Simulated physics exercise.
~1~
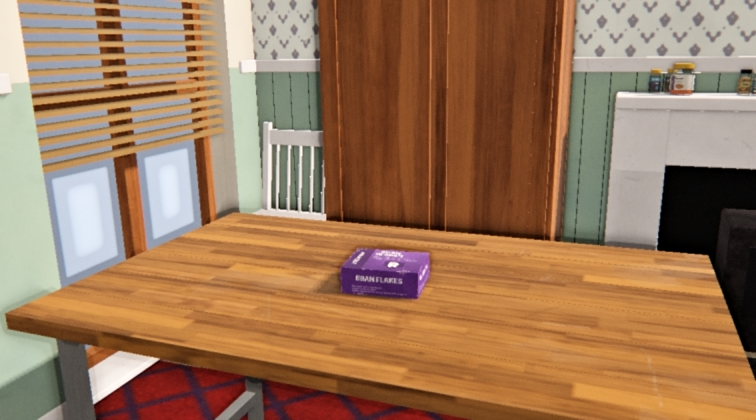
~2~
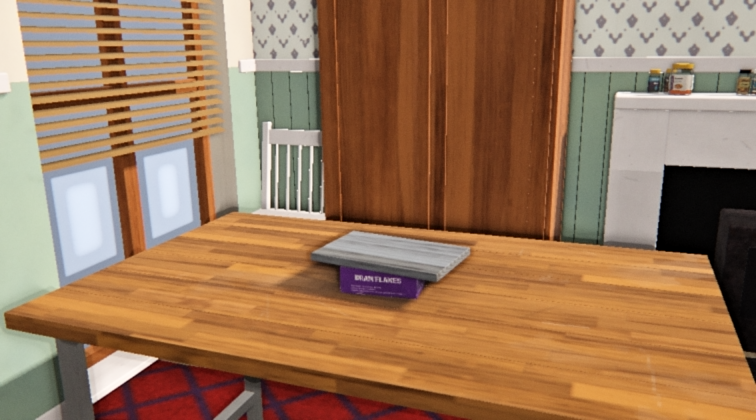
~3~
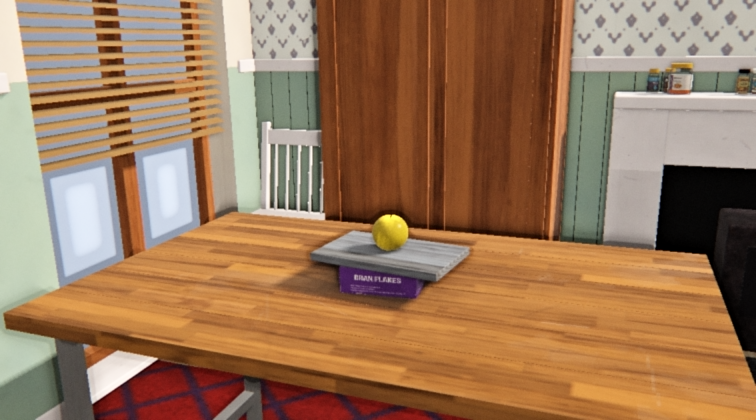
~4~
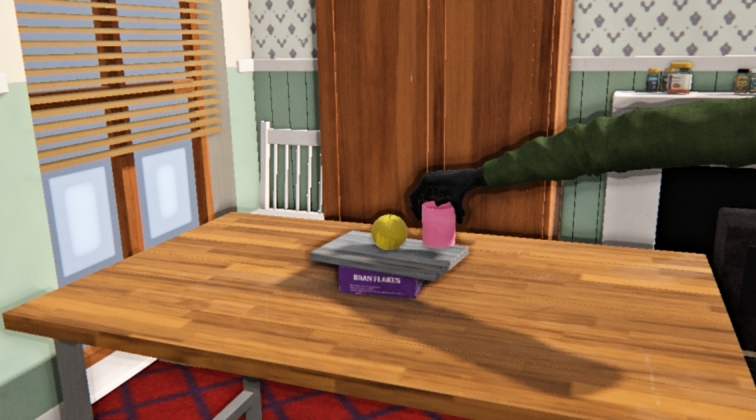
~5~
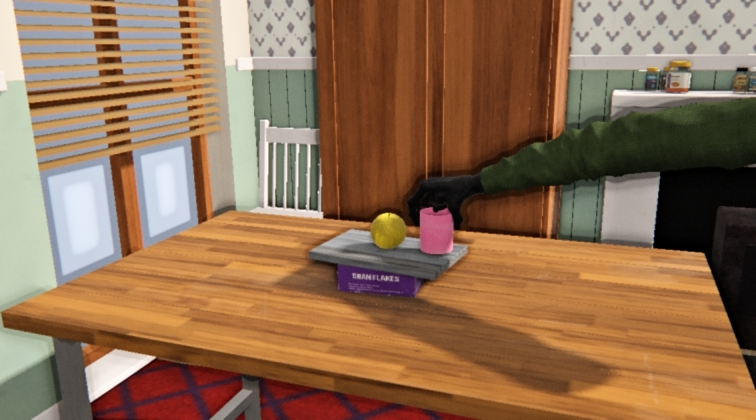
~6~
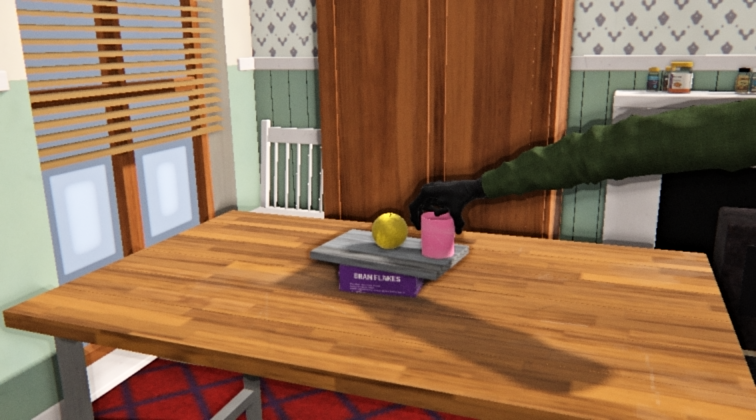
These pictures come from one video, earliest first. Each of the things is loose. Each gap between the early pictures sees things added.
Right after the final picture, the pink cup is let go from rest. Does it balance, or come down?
You'll see everything stays upright.
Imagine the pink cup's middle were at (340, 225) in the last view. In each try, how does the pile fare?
Then it stays up.
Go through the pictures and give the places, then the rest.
In the first frame, the last thing is not in view yet.
In the second frame, the last thing is not in view yet; purple box (386, 272).
In the third frame, the last thing is not in view yet; yellow apple (390, 233).
In the fourth frame, coming down; pink cup (439, 224); grey board (390, 253).
In the fifth frame, coming down; pink cup (437, 230); purple box (383, 270).
In the sixth frame, set down, still held; pink cup (438, 235); yellow apple (390, 231).
Then, 0.60 s on from there, no change.
Then, 1.40 s on from there, pink cup resting near (438, 235).
In the end, all 4 unmoved. At the end, from the last picture's camera, pink cup near (438, 235). The pile holds.
